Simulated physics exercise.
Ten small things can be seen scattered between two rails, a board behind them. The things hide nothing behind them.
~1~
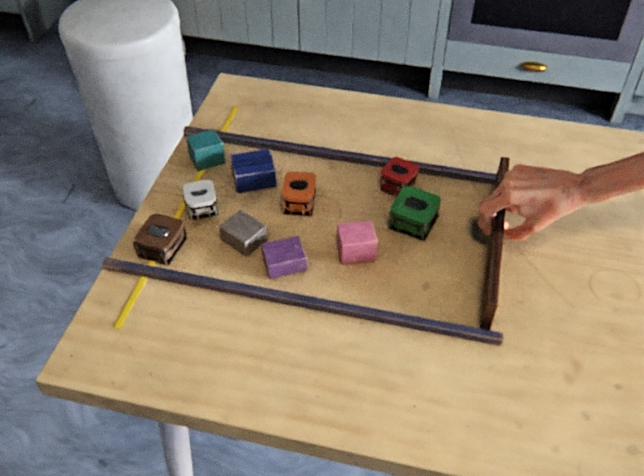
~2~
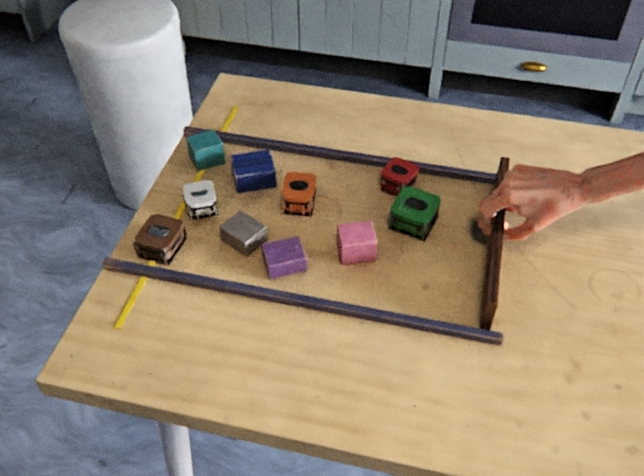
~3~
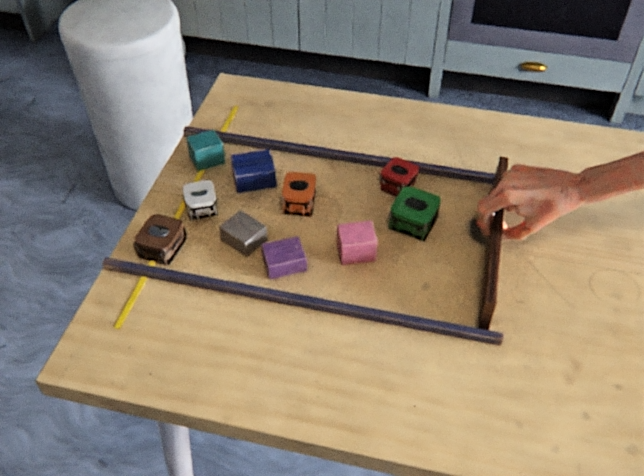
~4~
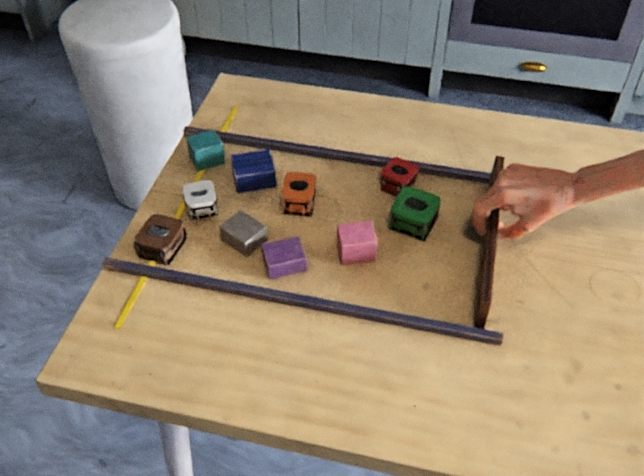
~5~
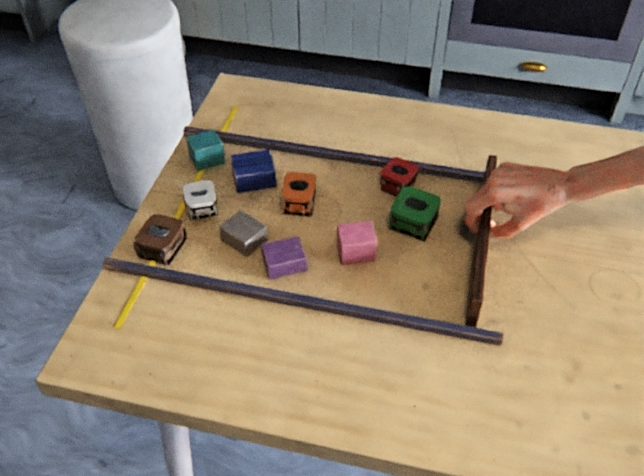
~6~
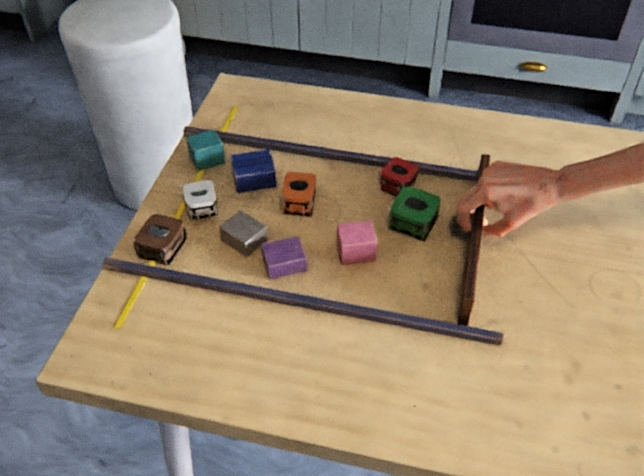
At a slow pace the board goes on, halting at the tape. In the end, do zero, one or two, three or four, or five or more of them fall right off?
I predict the table will shed at least five pieces.
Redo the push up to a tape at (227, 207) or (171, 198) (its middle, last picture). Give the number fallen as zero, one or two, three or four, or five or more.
Taking the two places in turn, it's just one or two; five or more.
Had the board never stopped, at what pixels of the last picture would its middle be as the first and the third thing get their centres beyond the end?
About (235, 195) and about (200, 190).
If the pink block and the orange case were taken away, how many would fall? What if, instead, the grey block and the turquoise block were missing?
The first count is 4 and the second is 4.
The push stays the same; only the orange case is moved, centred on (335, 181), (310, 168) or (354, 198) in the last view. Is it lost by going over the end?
Place by place, it comes down; goes over; comes down.
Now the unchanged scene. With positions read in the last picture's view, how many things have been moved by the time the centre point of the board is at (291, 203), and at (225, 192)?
Counts: 7 and 10.
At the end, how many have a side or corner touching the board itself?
It ends up touching 4.
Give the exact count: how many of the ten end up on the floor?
My count gives 6.
Soon after, none off yet; turquoise block at rest near (206, 150); brown case at rest near (161, 240); white case at rest near (201, 201).
In the end, the number that fall off is five or more; gone, orange case, grey block, blue box, white case, brown case and turquoise block.
